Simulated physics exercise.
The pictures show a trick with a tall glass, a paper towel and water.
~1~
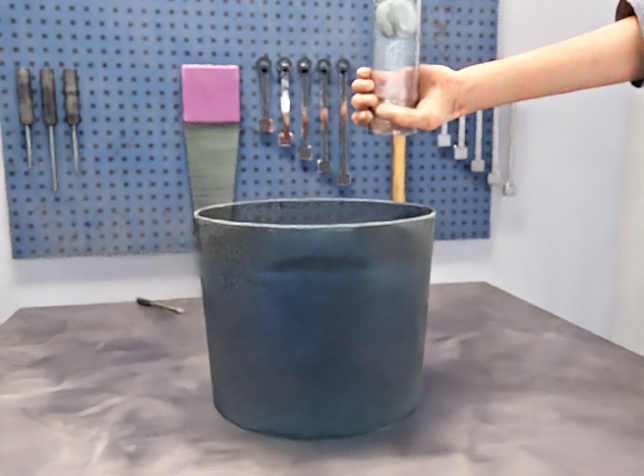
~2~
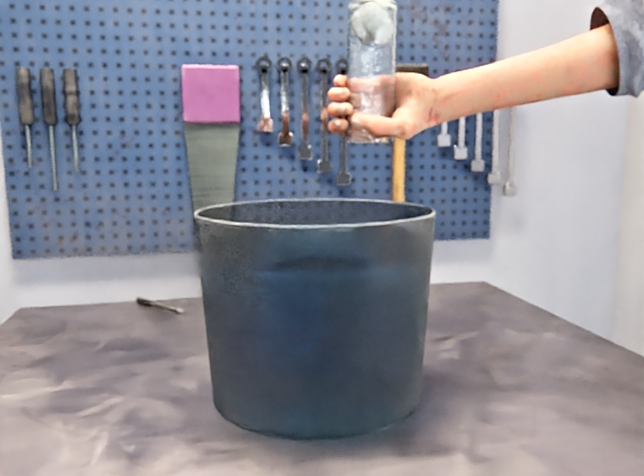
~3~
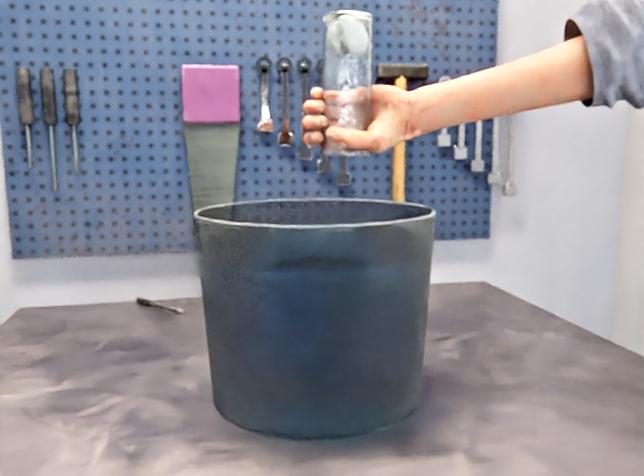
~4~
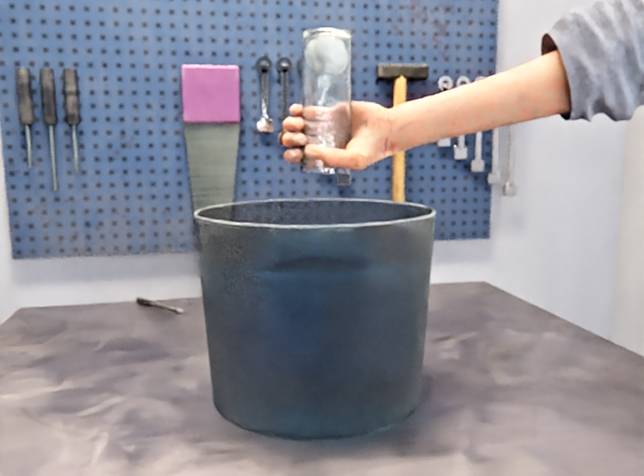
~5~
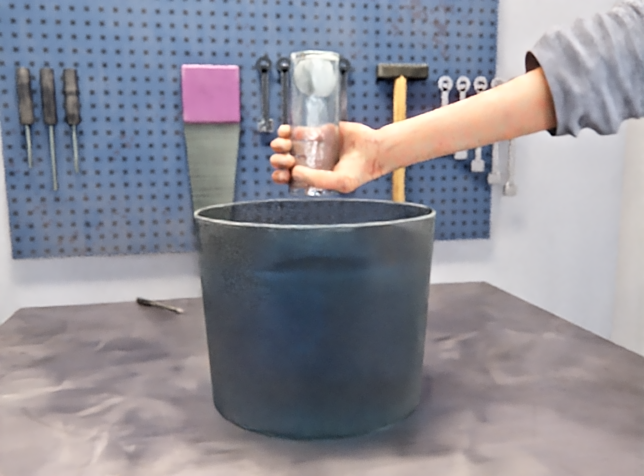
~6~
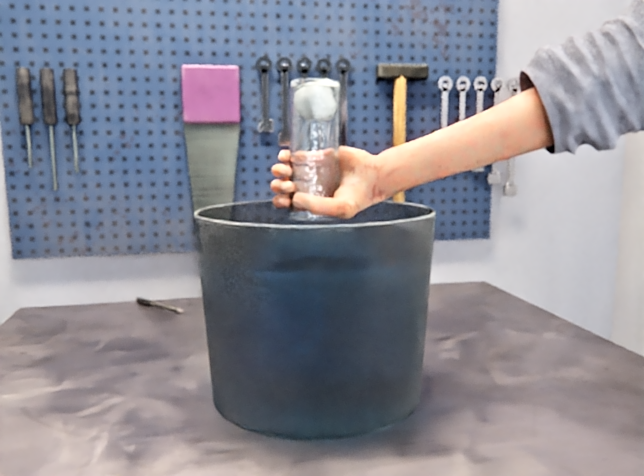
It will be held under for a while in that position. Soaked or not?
The paper towel remains untouched.
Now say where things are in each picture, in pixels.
In the first frame, tall glass (395, 70) mouth down; above the basin.
In the second frame, tall glass (371, 78) mouth down; paper towel (372, 22); coming down.
In the third frame, tall glass (347, 90) mouth down; lower.
In the fourth frame, tall glass (327, 107) mouth down; paper towel (327, 52); lower still.
In the fifth frame, tall glass (314, 129) mouth down; close to the surface.
In the sixth frame, tall glass (315, 154) mouth down; paper towel (315, 99); just over the surface.
Soon after, the tall glass enters the water.
Later, air is trapped inside and holds the level down.
In the end, the tall glass is under, still full of air, and the paper towel is dry.
